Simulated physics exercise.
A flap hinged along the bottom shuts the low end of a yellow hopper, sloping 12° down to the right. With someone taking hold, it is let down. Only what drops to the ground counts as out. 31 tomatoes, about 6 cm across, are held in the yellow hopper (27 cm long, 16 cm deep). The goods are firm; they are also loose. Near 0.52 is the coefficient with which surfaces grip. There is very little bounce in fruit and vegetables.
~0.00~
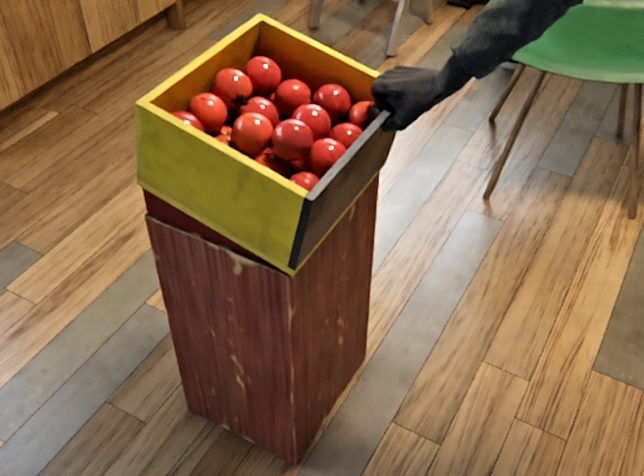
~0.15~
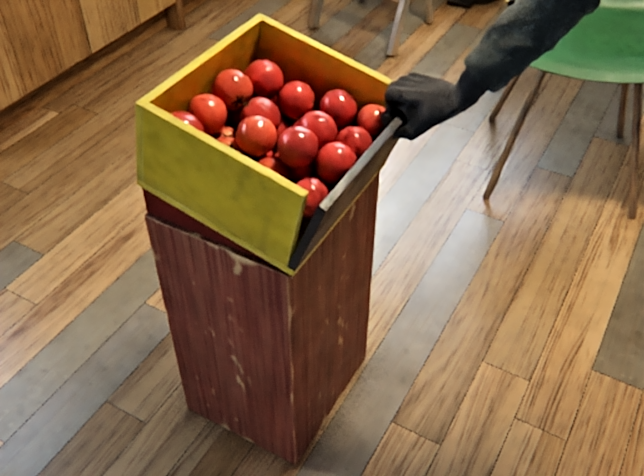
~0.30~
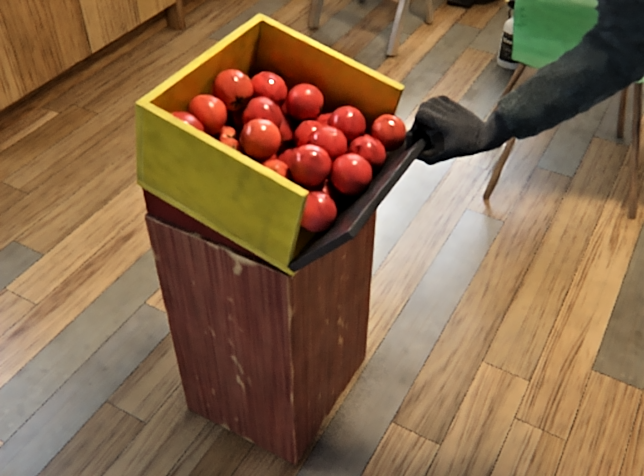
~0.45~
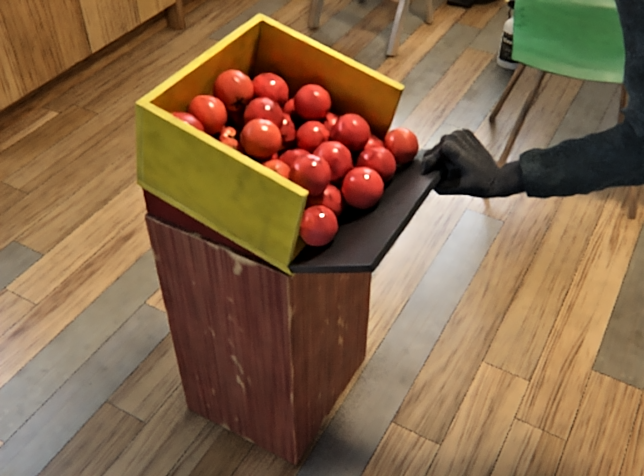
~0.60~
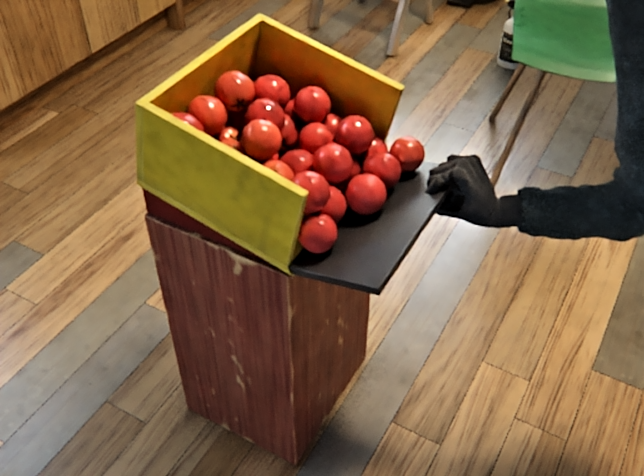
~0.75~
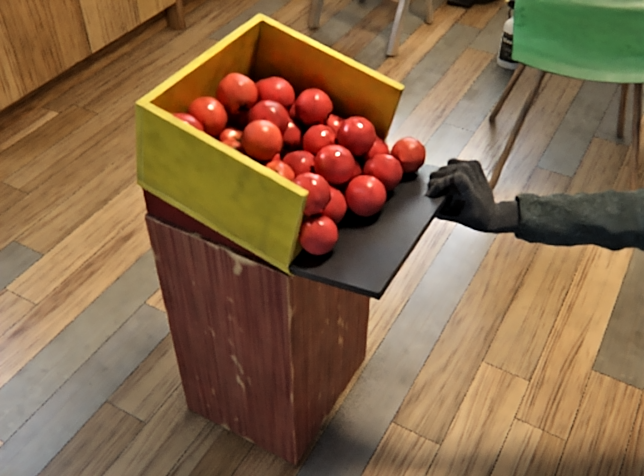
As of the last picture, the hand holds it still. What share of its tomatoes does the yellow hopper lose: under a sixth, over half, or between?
It will lose fewer than a sixth of its contents.
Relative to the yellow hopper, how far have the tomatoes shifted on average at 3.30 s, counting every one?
Rightwards, roughly 4 cm.
After 1.16 s, yellow hopper 31 in, 0 out.
After 1.67 s, yellow hopper 31 in, 0 out.
After 2.38 s, yellow hopper 31 in, 0 out.
Final count (at 3.30 s), yellow hopper 31 in, 0 out. Asked share, 0 of 31, 0 per cent.
